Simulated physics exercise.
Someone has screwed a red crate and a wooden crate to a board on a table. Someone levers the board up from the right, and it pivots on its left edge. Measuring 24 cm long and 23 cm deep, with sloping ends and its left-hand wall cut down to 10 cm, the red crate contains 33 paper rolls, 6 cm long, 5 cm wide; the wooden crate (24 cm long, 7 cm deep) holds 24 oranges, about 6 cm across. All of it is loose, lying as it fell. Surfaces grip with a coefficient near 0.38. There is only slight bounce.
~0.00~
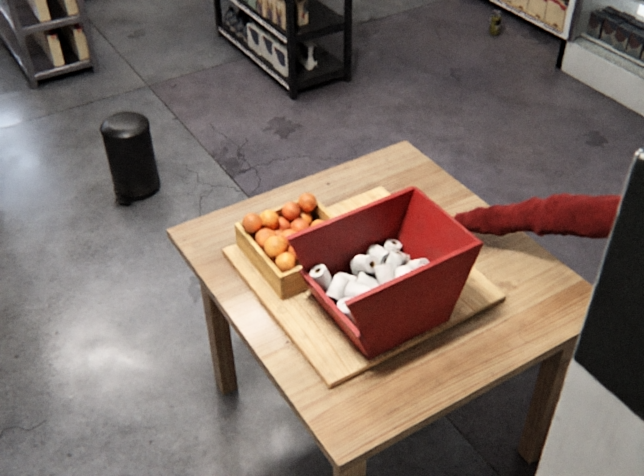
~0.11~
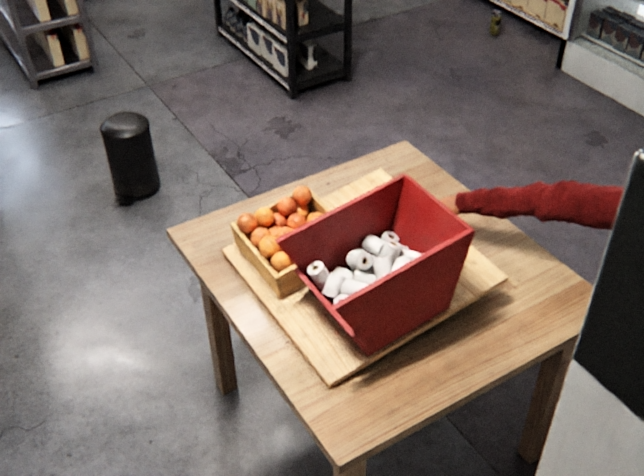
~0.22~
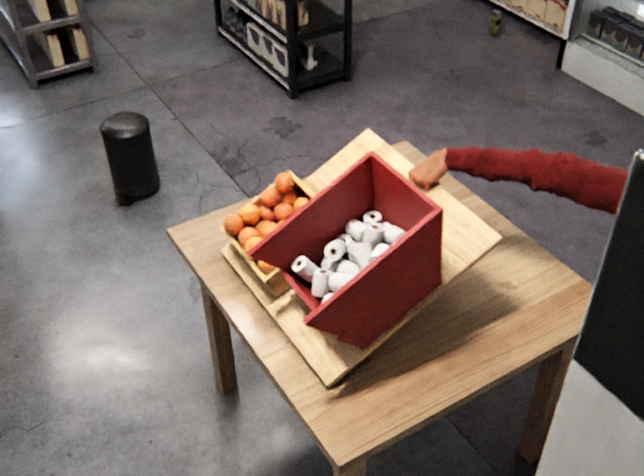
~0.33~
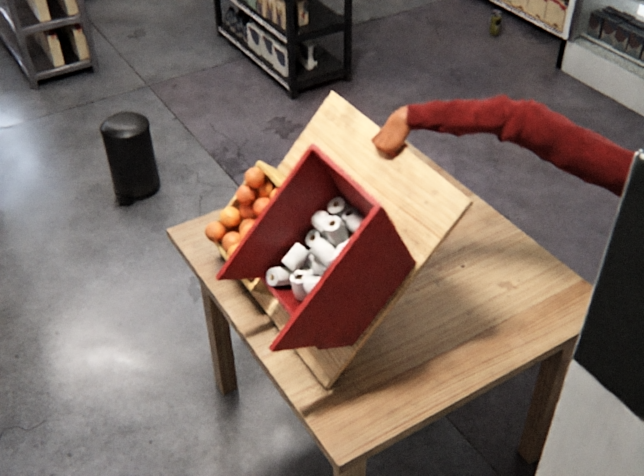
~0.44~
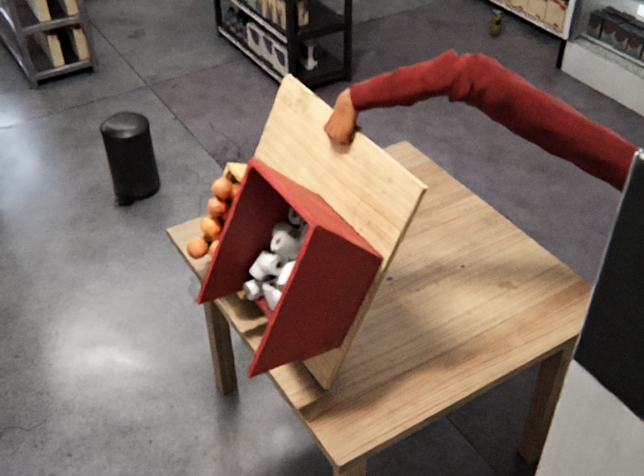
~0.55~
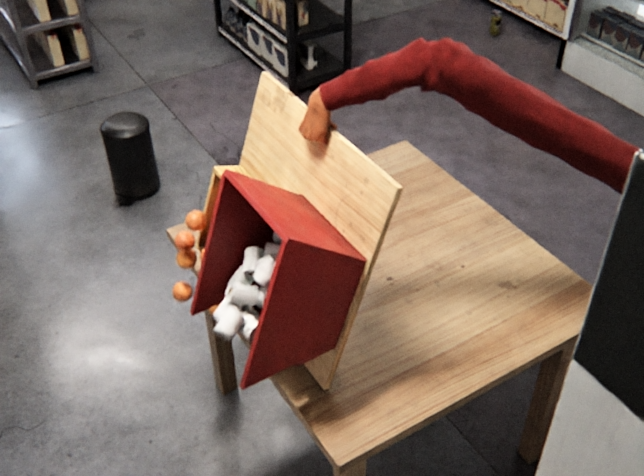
An arm in a red sleeve reaches in from the right over a wooden table on a grey floor, seen from above by a still camera. On a pale board sit a red crate of white paper rolls and, to its left, a small wooden crate of oranges. The hand raises the board's right side, tilting it steeply leftward, and rolls slide toward the red crate's low side as several oranges tumble out.
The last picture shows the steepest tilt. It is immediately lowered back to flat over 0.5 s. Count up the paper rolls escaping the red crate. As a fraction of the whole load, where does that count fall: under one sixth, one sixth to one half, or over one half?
It falls over one half of the load.
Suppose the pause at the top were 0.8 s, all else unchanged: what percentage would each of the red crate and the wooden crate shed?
In that case you'd see red crate shed 80 percent of its load and wooden crate shed 60 percent.
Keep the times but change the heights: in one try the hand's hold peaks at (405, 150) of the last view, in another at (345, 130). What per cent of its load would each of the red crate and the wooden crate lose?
Red crate: 10 %, then 50 %; wooden crate: 20 %, then 50 %.
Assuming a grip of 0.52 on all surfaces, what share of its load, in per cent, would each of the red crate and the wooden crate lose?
In that case the red crate sheds 70 per cent, while the wooden crate sheds 50 per cent.
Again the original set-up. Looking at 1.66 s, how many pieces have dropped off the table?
Roughly 35.
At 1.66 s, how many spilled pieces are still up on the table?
About 4.
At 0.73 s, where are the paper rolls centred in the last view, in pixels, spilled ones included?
Middle approx. (241, 323).
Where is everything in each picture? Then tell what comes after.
In the first picture (places track the rim corner closest to us here, unless another is named), red crate (345, 303); wooden crate (by its farthest rim corner) (309, 197); tipped 0°; all still inside.
Red crate (333, 307); wooden crate (304, 189); tipped 7°, in the second picture.
Red crate (303, 323); tipped 25°, in the third picture.
Red crate (270, 350); tipped 46°, in the fourth picture.
Red crate (248, 377); tipped 64°, in the fifth picture.
Red crate (241, 388); tipped 71°; 9 out, the lowest orange at (183, 292), in the sixth picture.
After 0.73 s, tilt 50°; the red crate is down by 18 of 33 and the wooden crate is down by 13 of 24.
After 0.95 s, tilt 7°; the red crate is down by 26 of 33 and the wooden crate is down by 15 of 24.
After 1.26 s, tilt 0°; the red crate is down by 26 of 33 and the wooden crate is down by 15 of 24.
Outcome (at 1.66 s), the red crate is down by 26 of 33 and the wooden crate is down by 15 of 24. Asked share, 26 of 33, 79 per cent.
